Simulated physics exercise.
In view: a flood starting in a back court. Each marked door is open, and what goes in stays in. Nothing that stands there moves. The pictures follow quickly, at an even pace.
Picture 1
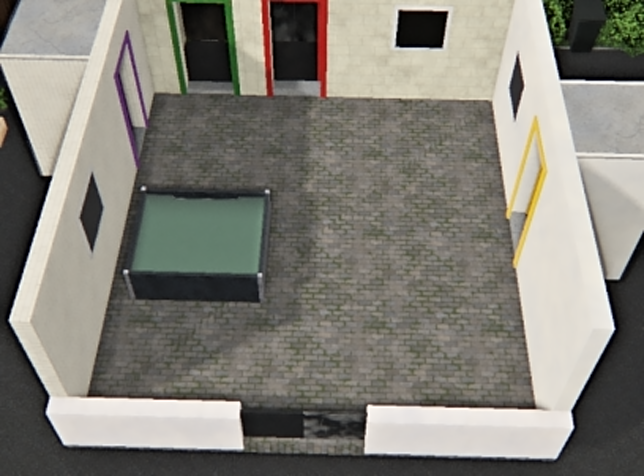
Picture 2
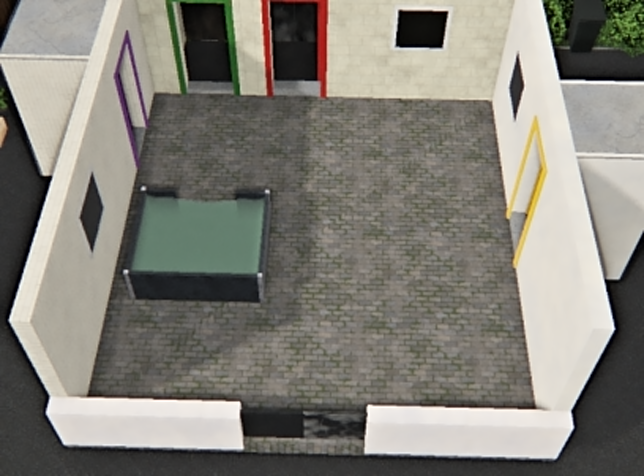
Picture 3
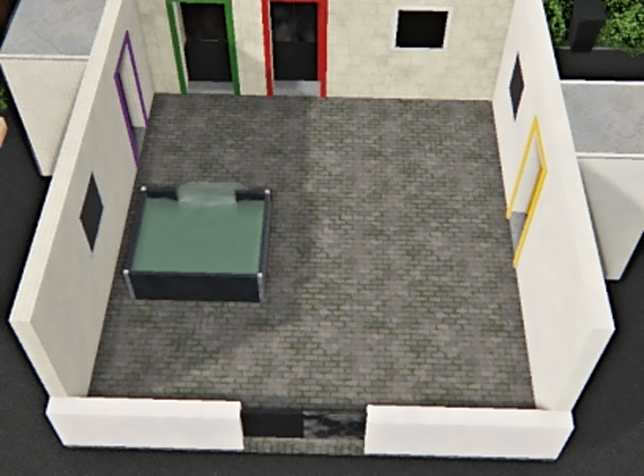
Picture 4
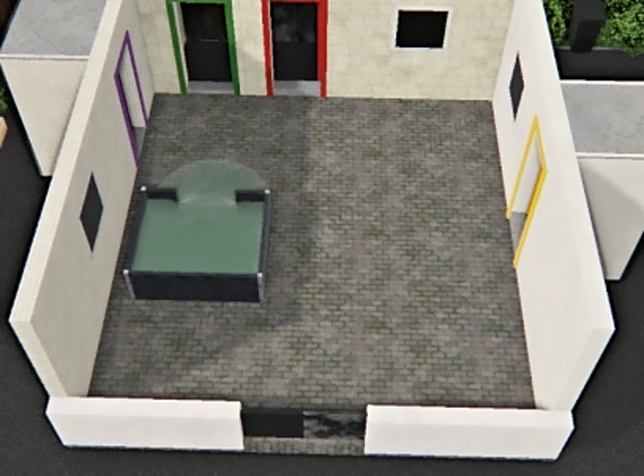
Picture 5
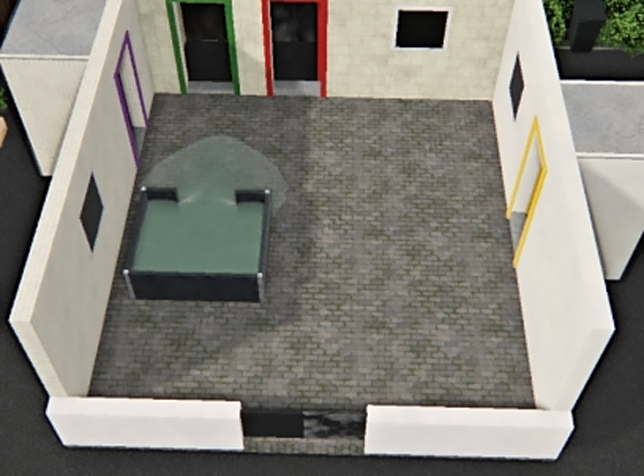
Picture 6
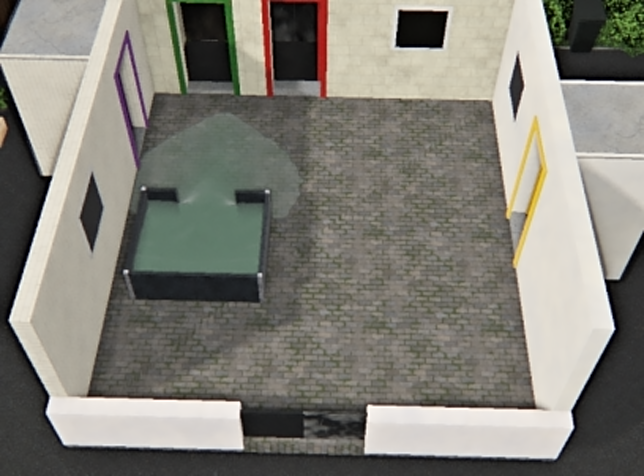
Water pouring through a gap in the far side of an open tank and fanning out across a walled, paved court.
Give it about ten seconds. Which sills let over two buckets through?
The green door floods; the purple door floods; the red door holds within the limit; the yellow door holds within the limit.
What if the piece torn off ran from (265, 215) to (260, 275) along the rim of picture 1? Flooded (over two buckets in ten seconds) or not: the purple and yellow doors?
My reading: The purple door stays under, the yellow door takes less.
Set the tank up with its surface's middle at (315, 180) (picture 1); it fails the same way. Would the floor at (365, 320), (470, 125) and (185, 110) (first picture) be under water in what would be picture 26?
One after the other: No water, wet, wet.
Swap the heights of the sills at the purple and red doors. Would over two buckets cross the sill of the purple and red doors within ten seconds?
Then: The purple door stays under; the red door passes that mark.
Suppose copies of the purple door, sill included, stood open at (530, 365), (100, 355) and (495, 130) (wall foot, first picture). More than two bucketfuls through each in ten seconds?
One after the other: Takes less, lets less in, is over.
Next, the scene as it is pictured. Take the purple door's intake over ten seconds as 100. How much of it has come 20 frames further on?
I make it 35 per cent.
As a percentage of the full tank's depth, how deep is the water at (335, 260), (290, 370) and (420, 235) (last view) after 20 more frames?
In that order: 0, 0 and 0 per cent.
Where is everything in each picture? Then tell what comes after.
In the first frame, the open tank at (200, 234) is whole and still.
In the second frame, water pours out on the open tank's far side and has run to a hidden place.
In the third frame, the front is at (186, 186), out from the gap on the open tank's far side.
In the fourth frame, water pours out on the open tank's far side and has run to (207, 161).
In the fifth frame, the front is at (211, 139), out from the gap on the open tank's far side.
In the sixth frame, water pours out on the open tank's far side and has run to (217, 116).
A moment on, water covers 20 % of the floor; the green door under two buckets in, the purple door wet at the sill, nothing in, the red door wet at the sill, nothing in, the yellow door not reached.
Next, water covers 25 % of the floor; the green door over two buckets in, the purple door under two buckets in, the red door under two buckets in, the yellow door not reached.
Then, water covers 30 % of the floor; the green door far over two buckets in, the purple door over two buckets in, the red door under two buckets in, the yellow door not reached.
Later, water covers 50 % of the floor; the green door far over two buckets in, the purple door over two buckets in, the red door under two buckets in, the yellow door wet at the sill, nothing in.
In the end, water covers 75 % of the floor; the green door far over two buckets in, the purple door far over two buckets in, the red door under two buckets in, the yellow door wet at the sill, nothing in.
